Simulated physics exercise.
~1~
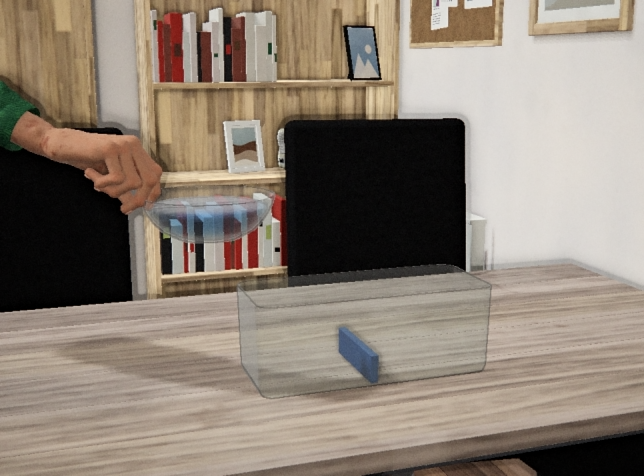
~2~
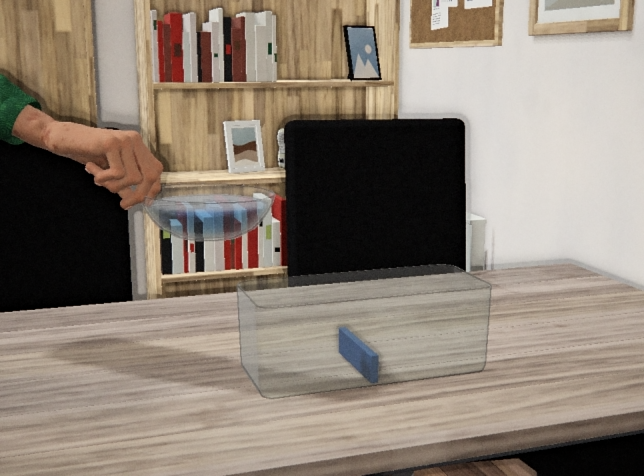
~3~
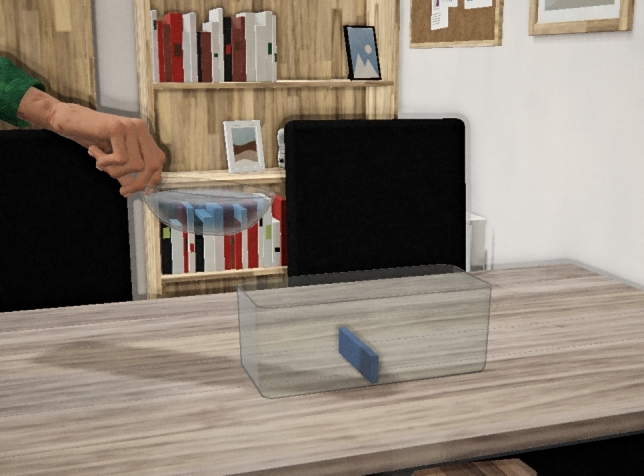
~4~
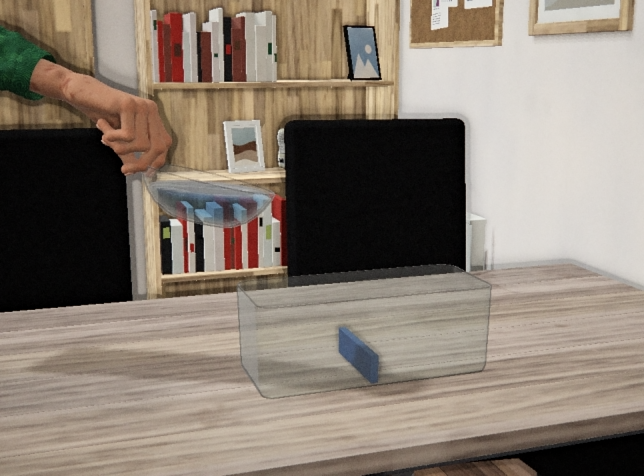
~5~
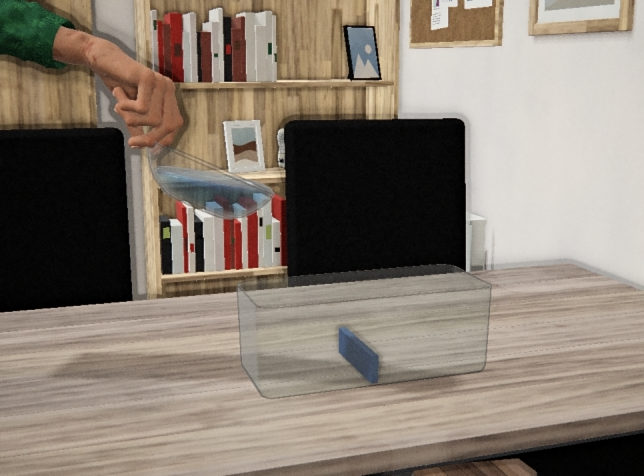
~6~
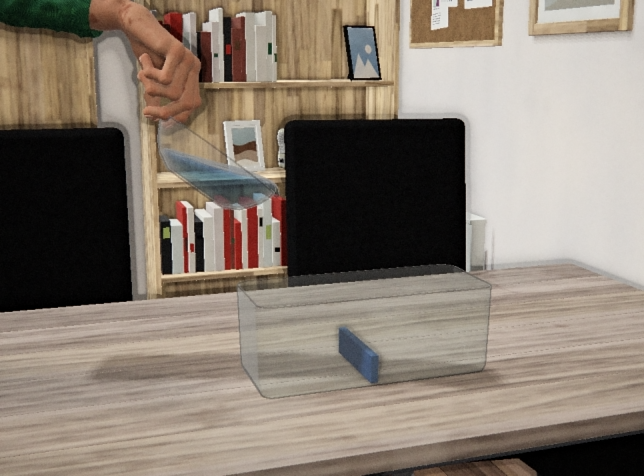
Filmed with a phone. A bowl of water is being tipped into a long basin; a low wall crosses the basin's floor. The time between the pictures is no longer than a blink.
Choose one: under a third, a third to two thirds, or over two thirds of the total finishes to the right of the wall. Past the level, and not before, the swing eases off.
A third to two thirds finishes to the right of the wall.
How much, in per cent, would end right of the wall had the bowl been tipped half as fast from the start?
50 per cent or thereabouts.
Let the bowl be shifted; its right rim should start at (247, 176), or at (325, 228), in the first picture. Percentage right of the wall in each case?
30 and 70 per cent.
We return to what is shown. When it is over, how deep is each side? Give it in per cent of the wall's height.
Once still, it is 30 % on the left and 40 % on the right.
A moment on, the bowl is tipped right over and 3 per cent is still to pour, 16 is left of the wall and 0 right of it.
Next, the bowl is tipped right over and 0 per cent is still to pour, 22 is left of the wall and 77 right of it.
Then the bowl is tipped right over and 0 per cent is still to pour, 25 is left of the wall and 52 right of it.
Later the bowl is tipped right over and 0 per cent is still to pour, 35 is left of the wall and 55 right of it.
At rest 36 per cent lies left of the wall, 55 right of it and 9 outside.
